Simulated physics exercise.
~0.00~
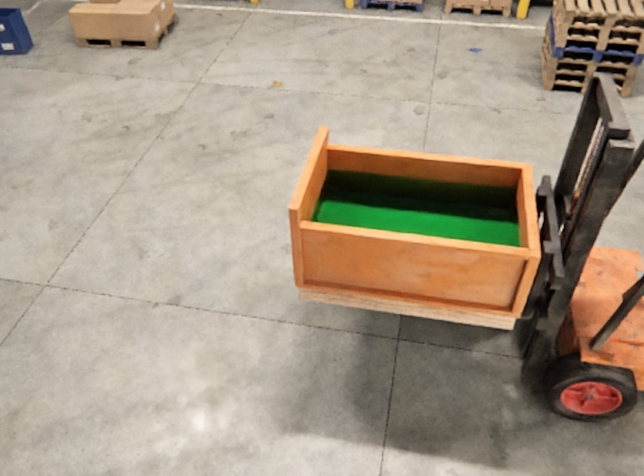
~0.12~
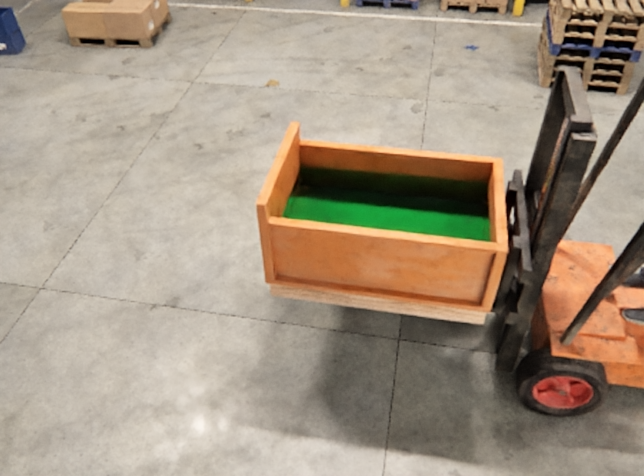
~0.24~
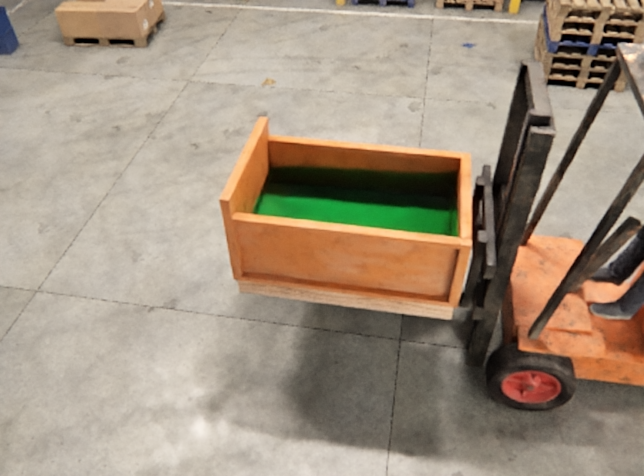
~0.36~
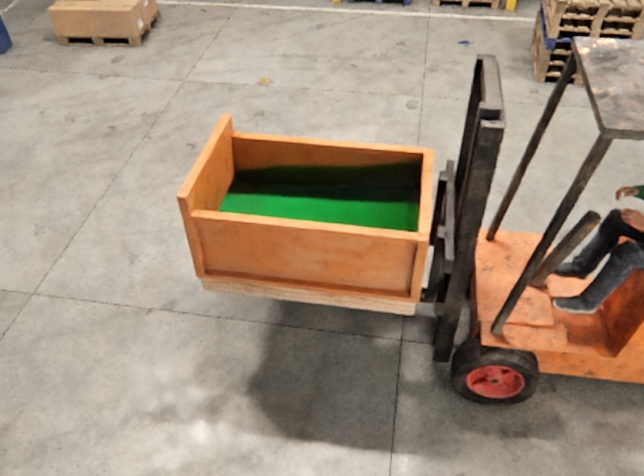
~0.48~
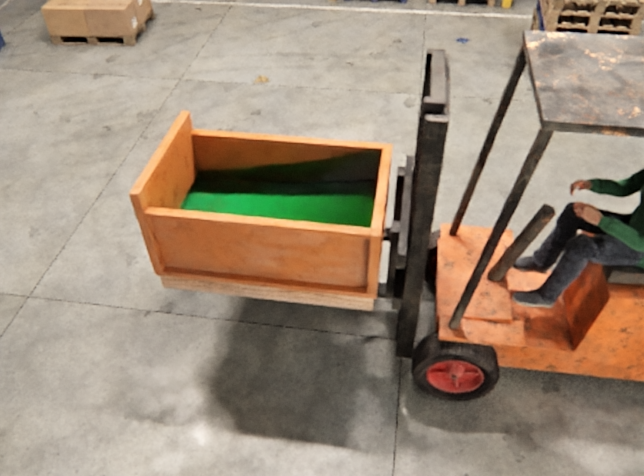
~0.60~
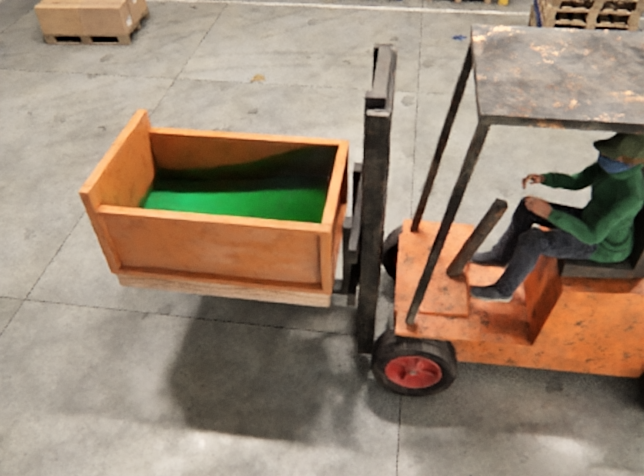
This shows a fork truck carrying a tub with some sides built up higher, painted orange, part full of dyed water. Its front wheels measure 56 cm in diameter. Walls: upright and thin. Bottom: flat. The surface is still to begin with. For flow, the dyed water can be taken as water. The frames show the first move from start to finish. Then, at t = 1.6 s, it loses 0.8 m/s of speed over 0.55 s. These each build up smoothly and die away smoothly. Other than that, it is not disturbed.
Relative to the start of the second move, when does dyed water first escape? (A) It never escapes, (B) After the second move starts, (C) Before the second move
A, it never escapes.
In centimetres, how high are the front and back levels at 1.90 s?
At the front the surface is at 34 cm, while at the back it is at 26 cm.
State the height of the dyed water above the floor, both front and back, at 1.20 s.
Close to 46 cm at the front end and 28 cm at the back end.
Then, 1.20 s in, the surface is 45 cm up at the front and 29 cm at the back; nothing has left.
Then, 1.90 s in, the surface is 35 cm up at the front and 25 cm at the back; nothing has left.
Then, 2.70 s in, the surface is 30 cm up at the front and 29 cm at the back; nothing has left.
Then, 5.14 s in, nothing has left.
